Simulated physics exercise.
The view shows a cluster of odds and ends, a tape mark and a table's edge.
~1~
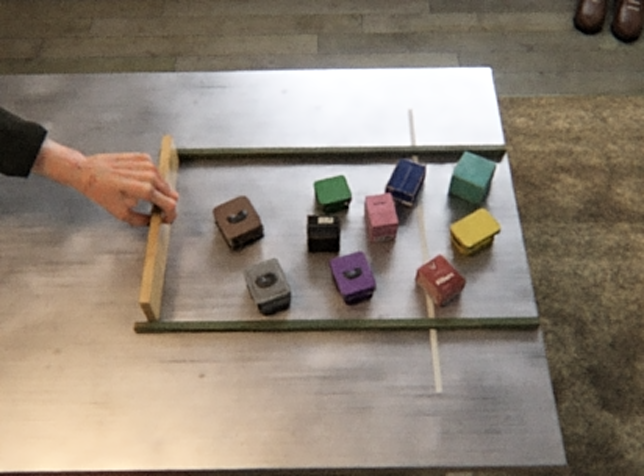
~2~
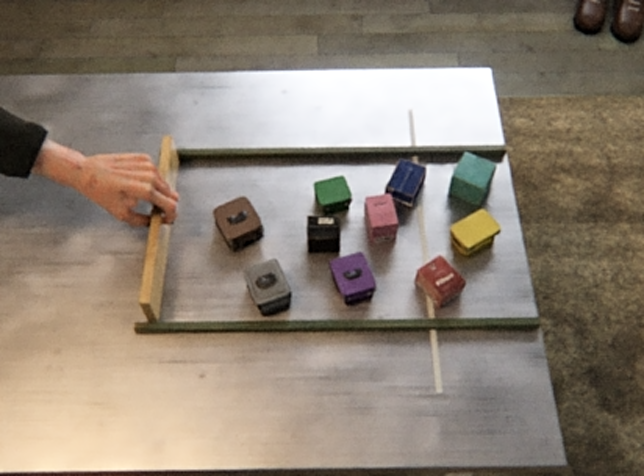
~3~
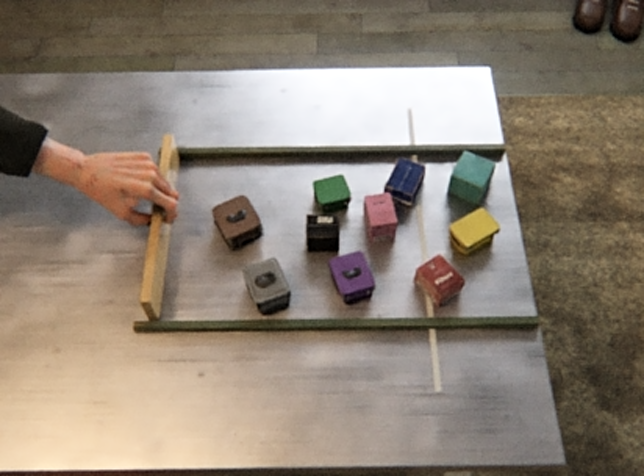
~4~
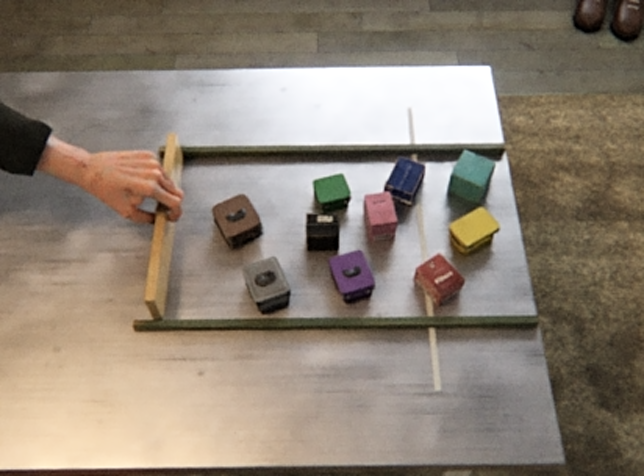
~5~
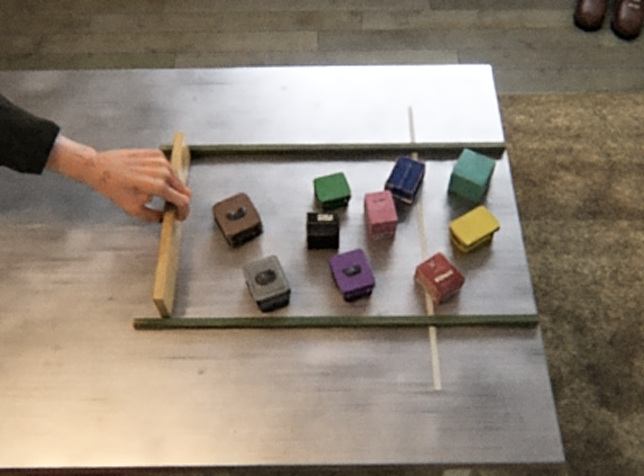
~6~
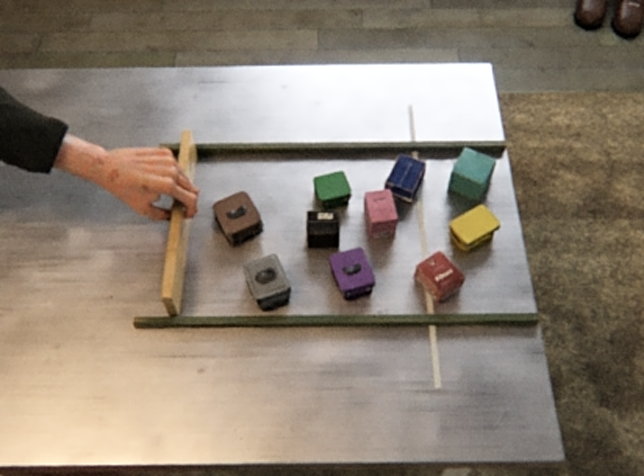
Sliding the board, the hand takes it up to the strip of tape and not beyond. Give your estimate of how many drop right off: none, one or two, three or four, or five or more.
Nothing slips off.
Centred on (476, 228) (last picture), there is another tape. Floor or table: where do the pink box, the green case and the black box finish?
The pink box? It does not stay. The green case? It is safe. The black box? It does not stay.
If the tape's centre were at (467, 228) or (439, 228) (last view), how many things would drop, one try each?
Down on the floor: 3 and 1.
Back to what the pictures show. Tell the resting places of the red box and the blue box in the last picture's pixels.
Red box at about (516, 282), blue box at about (465, 176).
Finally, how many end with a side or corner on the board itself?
Counting them up gives 3.
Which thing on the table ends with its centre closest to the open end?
Result: Yellow case.
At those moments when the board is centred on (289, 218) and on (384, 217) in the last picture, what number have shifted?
That gives 3 for the first and 9 for the second.
Soon after, none off yet; turquoise block at rest near (472, 174); yellow case at rest near (473, 229); red box at rest near (439, 277).
After that, none off yet; turquoise block at rest near (473, 174); yellow case displaced a little near (487, 229); red box displaced about its own width near (481, 282).
In the end, the number that fall off is zero.
